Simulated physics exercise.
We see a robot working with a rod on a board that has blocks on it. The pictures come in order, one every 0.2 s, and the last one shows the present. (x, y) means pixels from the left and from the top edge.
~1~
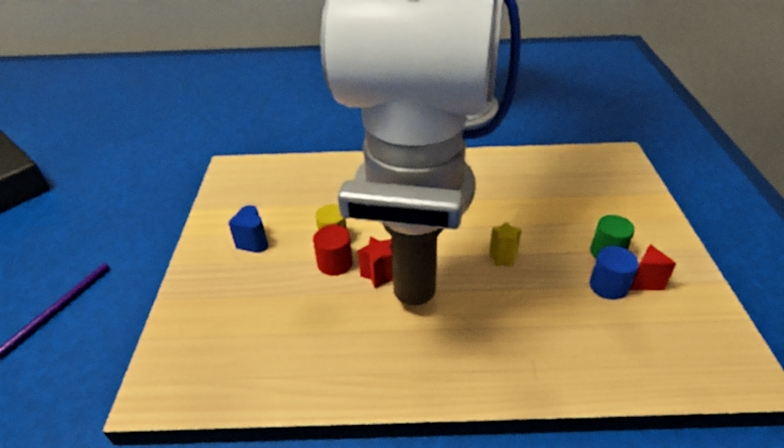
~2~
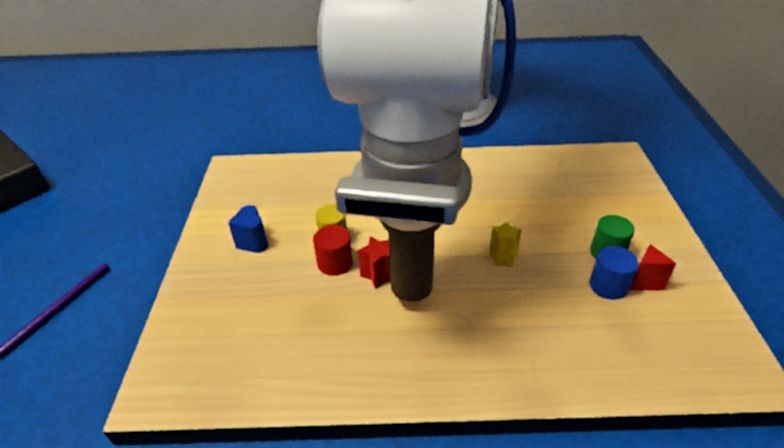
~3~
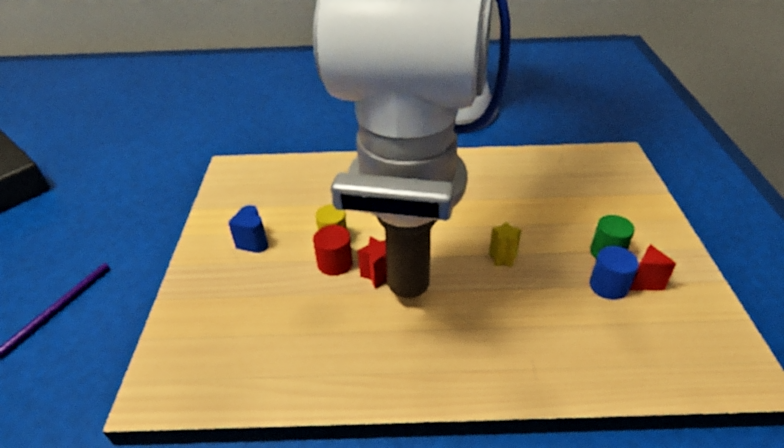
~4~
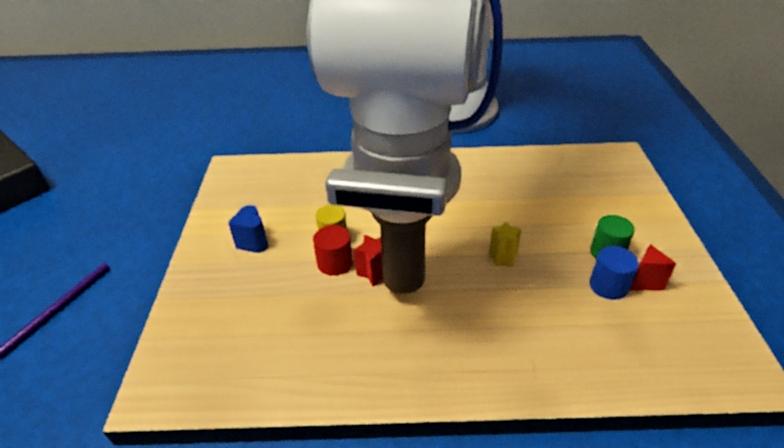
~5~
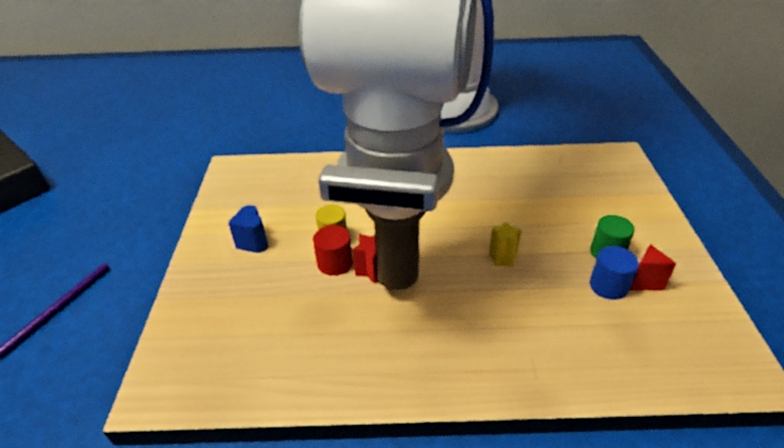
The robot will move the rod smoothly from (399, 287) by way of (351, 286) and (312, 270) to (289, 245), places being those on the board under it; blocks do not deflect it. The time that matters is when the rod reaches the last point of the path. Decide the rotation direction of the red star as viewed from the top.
The block spins clockwise.
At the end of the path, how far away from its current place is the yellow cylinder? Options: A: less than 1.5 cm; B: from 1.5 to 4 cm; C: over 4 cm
Letter B.
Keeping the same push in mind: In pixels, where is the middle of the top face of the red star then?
At roughly (279, 199).
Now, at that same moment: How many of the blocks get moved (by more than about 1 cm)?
It should be three or more, as far as I can tell.
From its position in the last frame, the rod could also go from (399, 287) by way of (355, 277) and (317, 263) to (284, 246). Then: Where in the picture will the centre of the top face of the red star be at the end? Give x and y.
I'd expect the centre of its top face to be at (264, 203).
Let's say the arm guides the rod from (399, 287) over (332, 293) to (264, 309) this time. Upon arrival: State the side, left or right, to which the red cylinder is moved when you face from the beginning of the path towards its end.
Toward the right.
The first path, step by step. One third of the way, rod (348, 273); yellow cylinder (328, 210); red cylinder (306, 229); red star (332, 238), turned 15° clockwise.
Two thirds of the way, rod (308, 257); yellow cylinder (325, 205); red cylinder (277, 210); red star (299, 222), turned 25° clockwise.
At the end, rod (286, 233); blue heart (244, 215), turned 15° anticlockwise; yellow cylinder (324, 203); red cylinder (260, 188); red star (279, 199), turned 25° clockwise.
